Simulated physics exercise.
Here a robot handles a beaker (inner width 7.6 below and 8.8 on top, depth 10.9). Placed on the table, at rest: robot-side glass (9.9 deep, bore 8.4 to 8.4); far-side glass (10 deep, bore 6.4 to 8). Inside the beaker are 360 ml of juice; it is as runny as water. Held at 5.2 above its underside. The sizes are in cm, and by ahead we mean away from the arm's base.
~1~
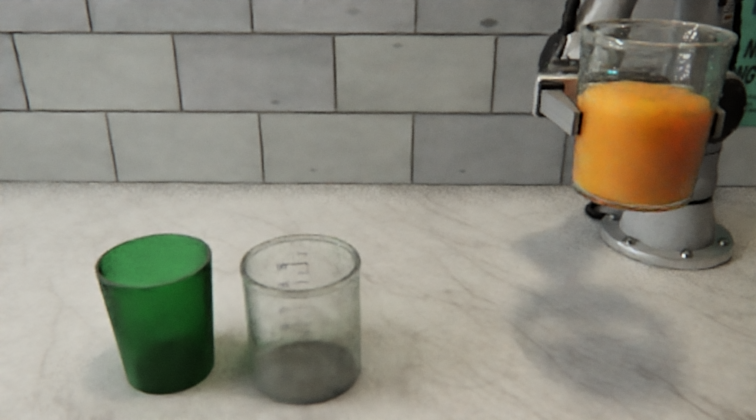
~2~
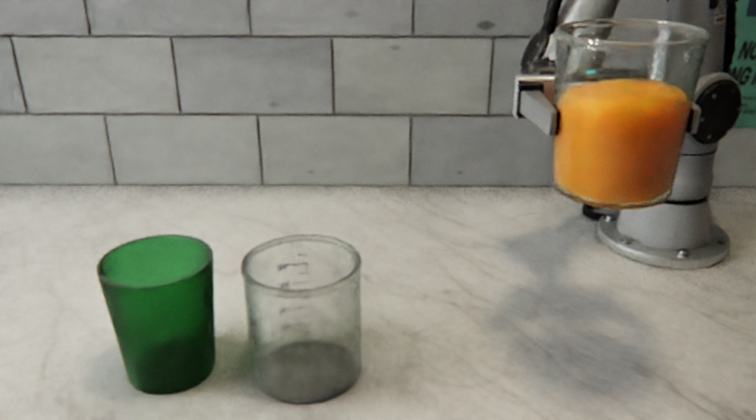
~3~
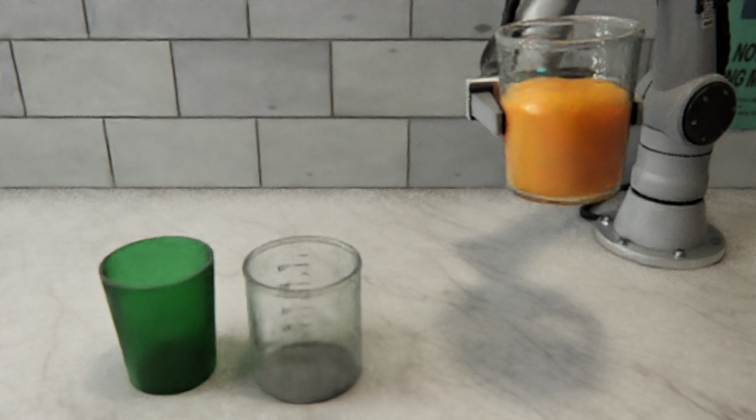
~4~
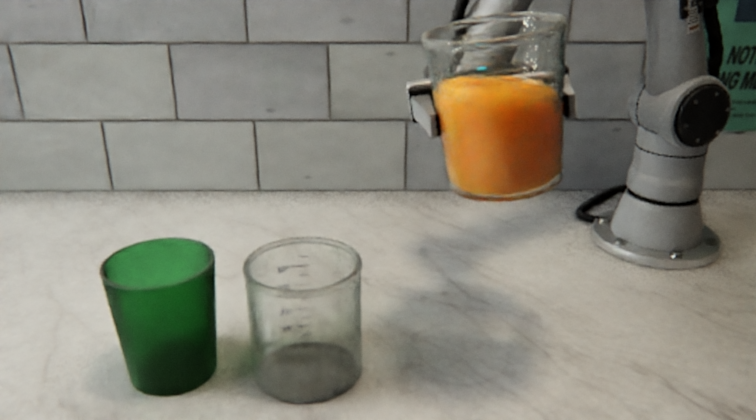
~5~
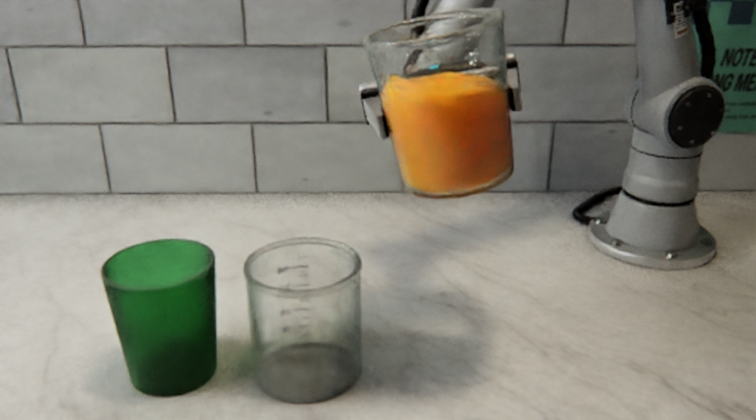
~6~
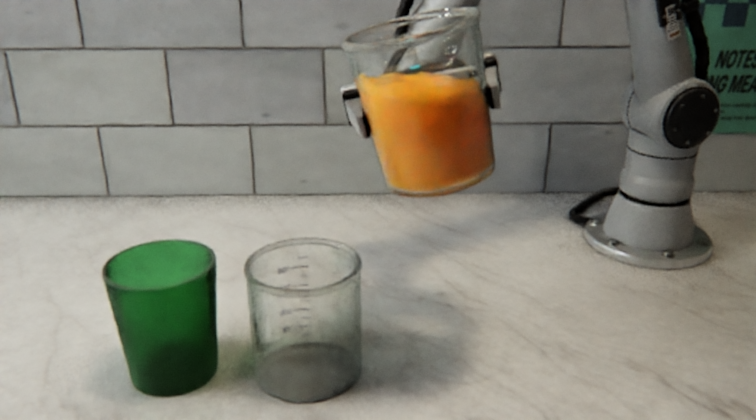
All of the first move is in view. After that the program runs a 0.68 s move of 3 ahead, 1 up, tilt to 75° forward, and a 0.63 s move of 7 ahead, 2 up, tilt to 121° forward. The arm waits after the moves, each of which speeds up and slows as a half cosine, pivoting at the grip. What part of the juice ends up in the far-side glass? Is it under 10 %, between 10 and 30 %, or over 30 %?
Over 30 %.
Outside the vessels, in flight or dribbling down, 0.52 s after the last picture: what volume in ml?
Volume outside the vessels: Near 10 ml.
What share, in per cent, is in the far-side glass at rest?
My estimate is around 70 %.
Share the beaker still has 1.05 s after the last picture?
40 per cent, roughly.
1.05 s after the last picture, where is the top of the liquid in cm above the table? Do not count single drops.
About 24 cm.
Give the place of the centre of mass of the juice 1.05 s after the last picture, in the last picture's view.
Around (236, 222).
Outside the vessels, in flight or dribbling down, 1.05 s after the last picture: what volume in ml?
40 ml.
Then, 0.52 s after the last picture, tilted 67° forward, liquid up to 25 above the table; 345 ml in the beaker, 10 ml in the air or running down outside.
Then, 1.05 s after the last picture, tilted 104° forward, liquid up to 62 above the table; 135 ml in the beaker, 115 ml in the far-side glass, 65 ml on the table or floor, 5 ml in the robot-side glass, 40 ml in the air or running down outside.
Then, 1.51 s after the last picture, tilted 121° forward, liquid up to 60 above the table; 255 ml in the far-side glass, 85 ml on the table or floor, 5 ml in the robot-side glass, 15 ml in the air or running down outside.
Then, 2.31 s after the last picture, tilted 121° forward, liquid up to 7 above the table; 250 ml in the far-side glass, 100 ml on the table or floor, 5 ml in the robot-side glass.
Final state, 250 ml in the far-side glass, 100 ml on the table or floor, 5 ml in the robot-side glass. That is 70 % in the far-side glass.
